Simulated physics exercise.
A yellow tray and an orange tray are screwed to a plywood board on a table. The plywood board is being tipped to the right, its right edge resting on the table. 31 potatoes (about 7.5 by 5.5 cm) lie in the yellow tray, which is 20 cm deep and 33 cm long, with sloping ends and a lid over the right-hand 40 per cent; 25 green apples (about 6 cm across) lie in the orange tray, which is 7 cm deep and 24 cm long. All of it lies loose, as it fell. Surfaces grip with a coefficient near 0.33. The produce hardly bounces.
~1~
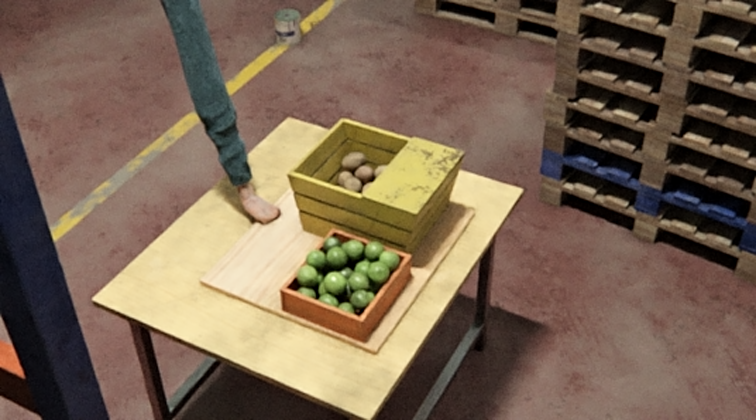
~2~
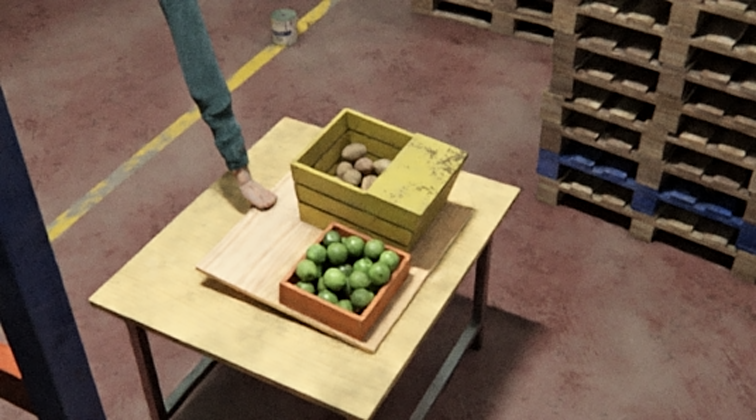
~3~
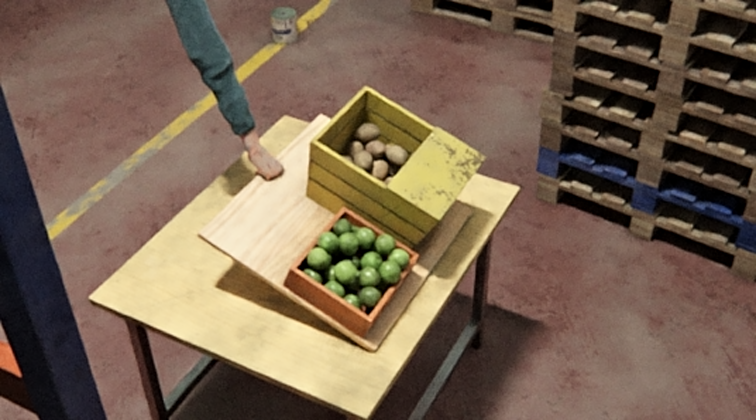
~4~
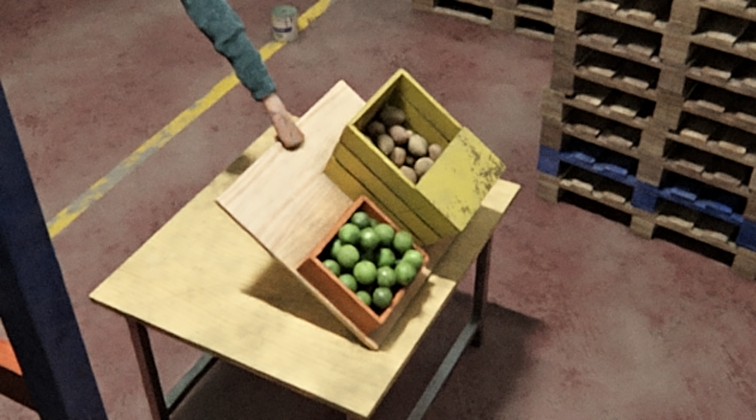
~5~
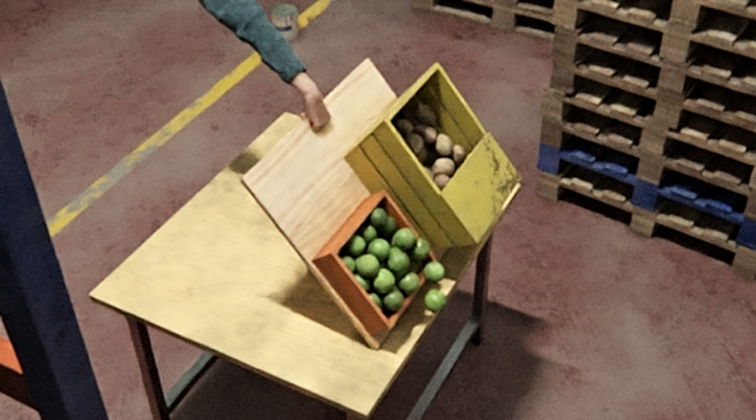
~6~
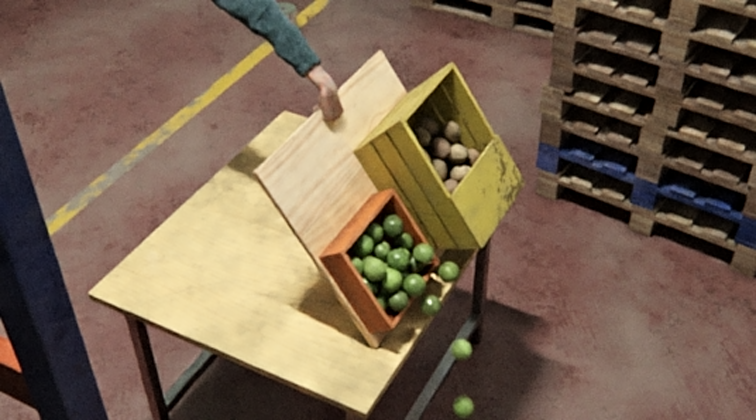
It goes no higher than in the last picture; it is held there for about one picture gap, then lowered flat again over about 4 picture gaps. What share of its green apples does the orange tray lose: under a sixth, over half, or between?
Out of the orange tray go between a sixth and a half of the green apples.
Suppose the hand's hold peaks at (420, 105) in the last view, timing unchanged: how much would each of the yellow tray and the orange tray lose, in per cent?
In that case yellow tray 0, orange tray 60 per cent.
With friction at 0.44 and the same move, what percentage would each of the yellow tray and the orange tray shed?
Then yellow tray 0, orange tray 20 per cent.
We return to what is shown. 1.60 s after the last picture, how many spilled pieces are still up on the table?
Some 0 pieces.
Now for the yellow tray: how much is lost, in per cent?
Yellow tray 0 per cent.
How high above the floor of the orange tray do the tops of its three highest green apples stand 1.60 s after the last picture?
Some 8 cm.
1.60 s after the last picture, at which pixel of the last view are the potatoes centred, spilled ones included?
At about (383, 204).
Then, 0.26 s after the last picture, tilt 54°; yellow tray 31 in, 0 out and orange tray 18 in, 7 out.
Then, 0.58 s after the last picture, tilt 30°; yellow tray 31 in, 0 out and orange tray 15 in, 10 out.
Then, 1.02 s after the last picture, tilt 0°; yellow tray 31 in, 0 out and orange tray 15 in, 10 out.
Outcome (1.60 s after the last picture), yellow tray 31 in, 0 out and orange tray 15 in, 10 out. Asked share, 10 of 25, 40 per cent.
